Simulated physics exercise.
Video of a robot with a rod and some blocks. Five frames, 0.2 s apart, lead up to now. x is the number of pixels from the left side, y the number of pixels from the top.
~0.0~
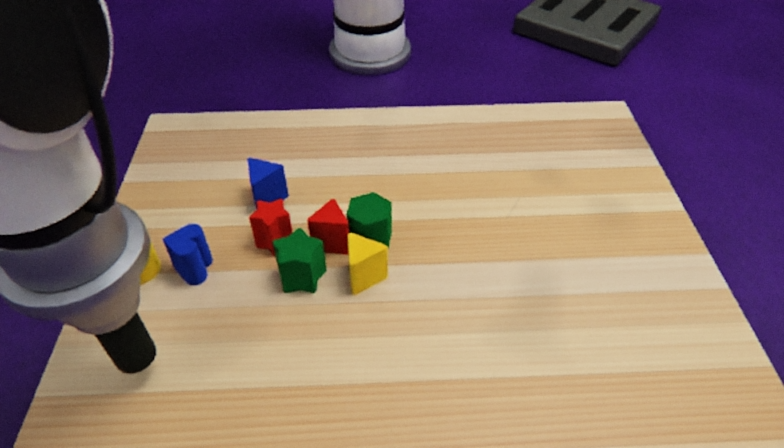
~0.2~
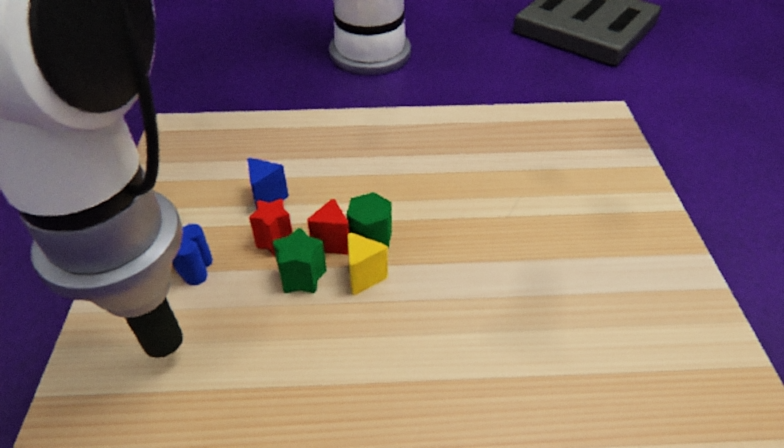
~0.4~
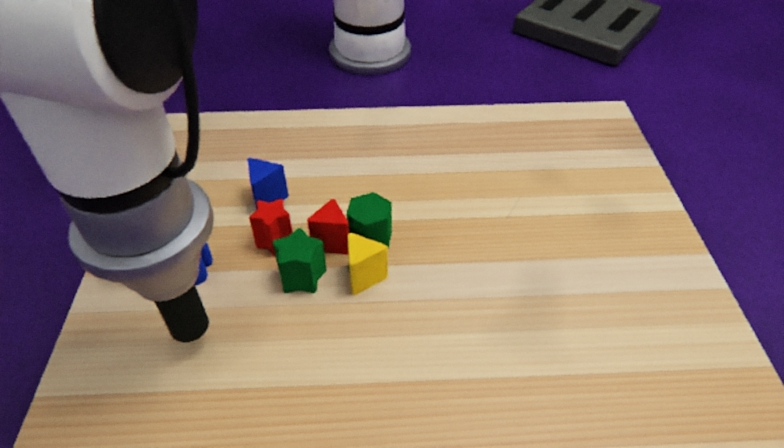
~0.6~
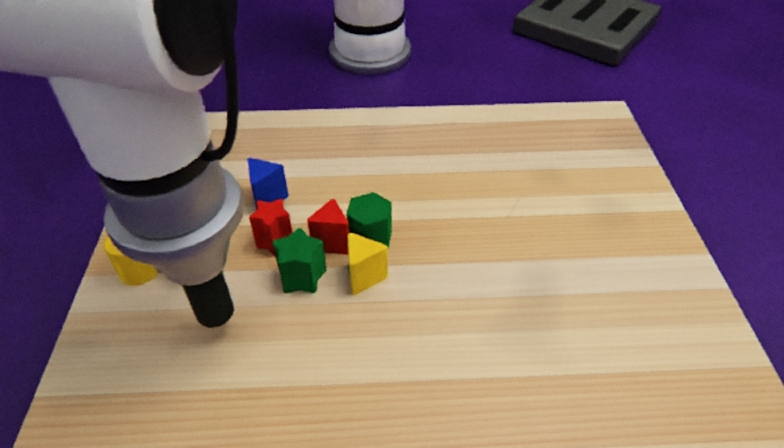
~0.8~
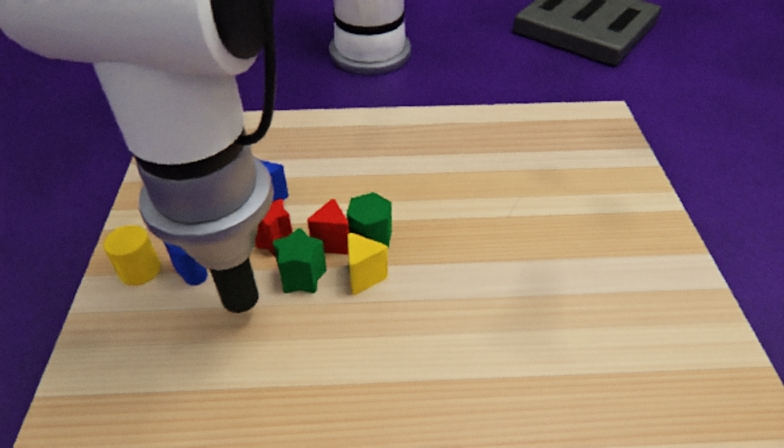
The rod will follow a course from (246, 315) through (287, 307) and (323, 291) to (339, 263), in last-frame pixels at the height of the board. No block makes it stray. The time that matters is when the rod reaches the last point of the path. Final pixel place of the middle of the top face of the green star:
Put as a pixel place, it's (304, 222).
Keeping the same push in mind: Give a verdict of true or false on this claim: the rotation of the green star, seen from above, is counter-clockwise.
The statement is true.
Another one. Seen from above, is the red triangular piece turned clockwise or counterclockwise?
Verdict: Clockwise.
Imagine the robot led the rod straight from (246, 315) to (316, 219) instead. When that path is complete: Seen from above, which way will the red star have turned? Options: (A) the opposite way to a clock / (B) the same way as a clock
Correct choice: A.
The first path, step by step. One third of the way, rod (284, 290); nothing pushed yet.
Two thirds of the way, rod (321, 275); green star (305, 236), turned 30° anticlockwise.
At the end, rod (337, 246); green star (304, 222), turned 65° anticlockwise; red triangular piece (328, 204), turned 35° clockwise; yellow triangular piece (365, 245), turned 15° clockwise; green hexagon in place.
